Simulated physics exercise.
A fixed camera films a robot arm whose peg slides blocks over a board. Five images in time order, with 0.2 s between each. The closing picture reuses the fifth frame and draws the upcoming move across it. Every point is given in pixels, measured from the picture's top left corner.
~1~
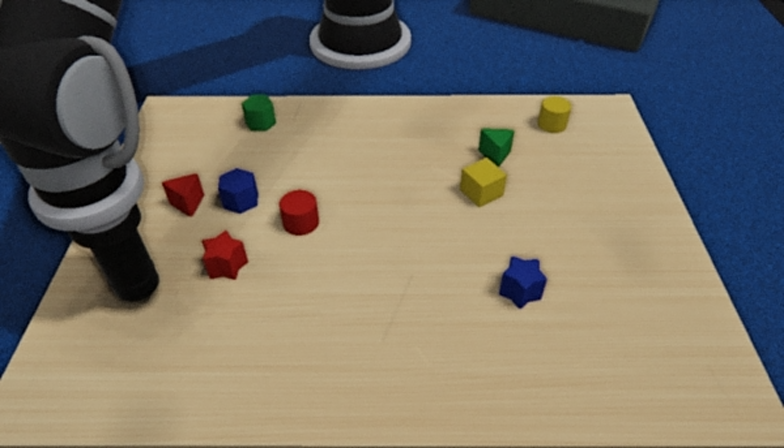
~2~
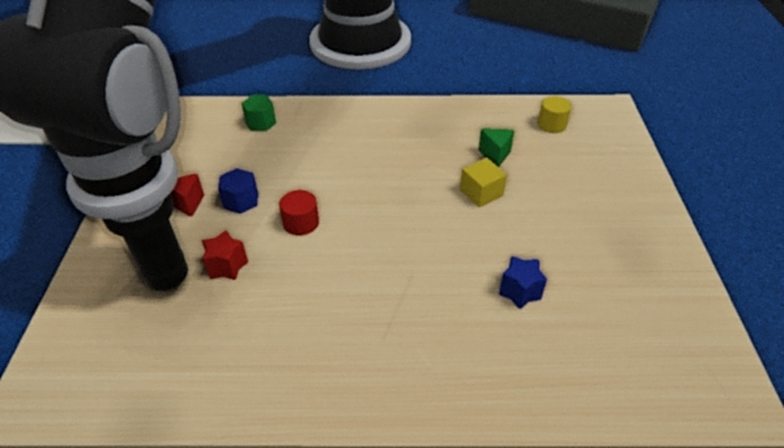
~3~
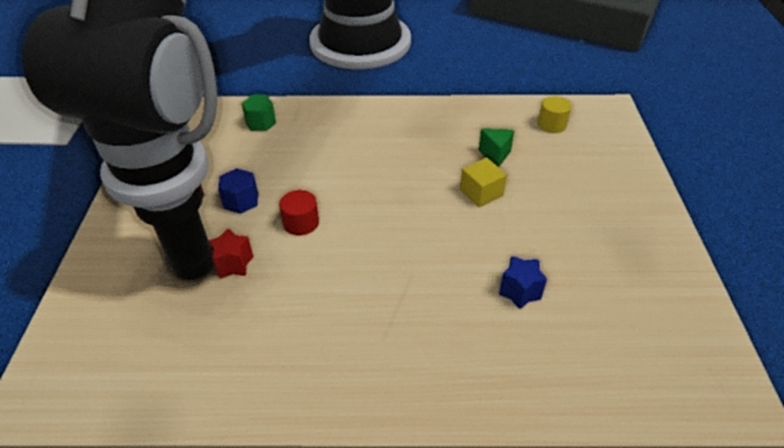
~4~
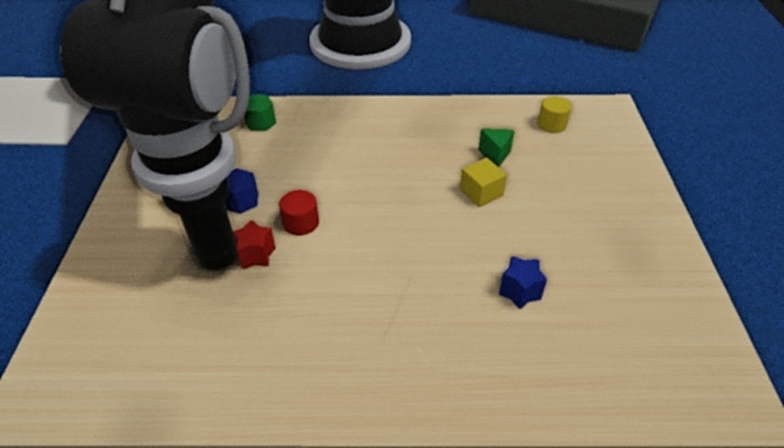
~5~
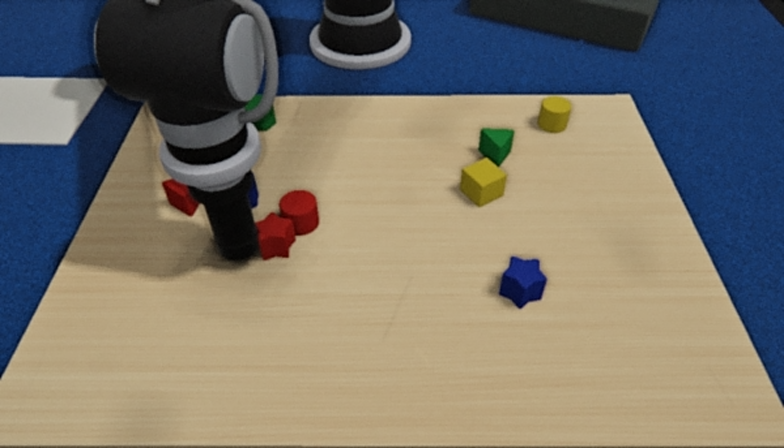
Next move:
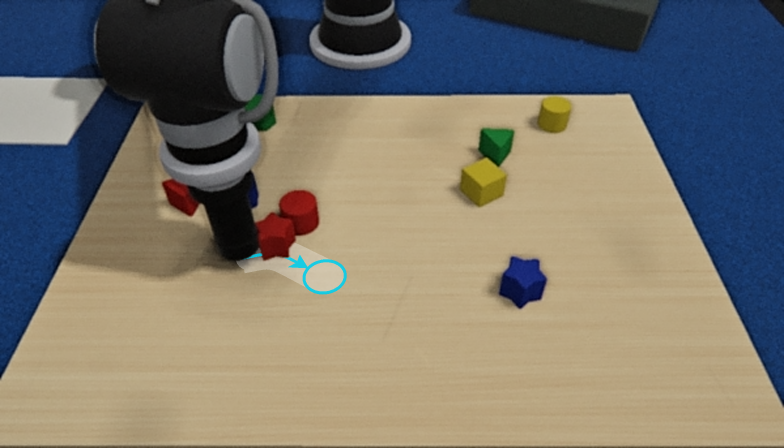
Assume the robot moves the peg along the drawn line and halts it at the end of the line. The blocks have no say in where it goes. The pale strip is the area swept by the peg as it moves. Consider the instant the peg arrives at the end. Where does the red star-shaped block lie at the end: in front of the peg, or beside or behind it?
It escapes to one side.
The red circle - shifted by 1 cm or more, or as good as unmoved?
My prediction: It moves.
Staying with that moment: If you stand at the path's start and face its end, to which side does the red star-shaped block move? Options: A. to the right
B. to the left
B - to the left.
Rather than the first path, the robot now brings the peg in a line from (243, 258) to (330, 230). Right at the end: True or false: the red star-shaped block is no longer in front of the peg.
False - the claim does not hold.
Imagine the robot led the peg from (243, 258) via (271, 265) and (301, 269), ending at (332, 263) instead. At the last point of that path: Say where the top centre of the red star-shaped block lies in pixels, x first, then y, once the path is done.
It will likely be found at (323, 216).
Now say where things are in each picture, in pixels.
In the first frame, peg's lower end at (138, 286); blue hexagon at (236, 179); red star-shaped block at (220, 245); red circle at (298, 201).
In the second frame, peg at (167, 275); blocks still.
In the third frame, peg at (194, 265); red star-shaped block at (227, 243).
In the fourth frame, peg at (218, 256); red star-shaped block at (250, 234).
In the fifth frame, peg at (240, 247); blue hexagon hidden; red star-shaped block at (272, 225); red circle at (298, 201).
Drawn move, from (243, 258) over (274, 254) and (300, 264) to (325, 277).
On the path given first. Halfway along, peg at (286, 246); red star-shaped block at (315, 217), turned 30° anticlockwise; red circle at (315, 193).
At the end, peg at (323, 265); blue hexagon still; red star-shaped block at (316, 217), turned 35° anticlockwise; red circle at (315, 193).
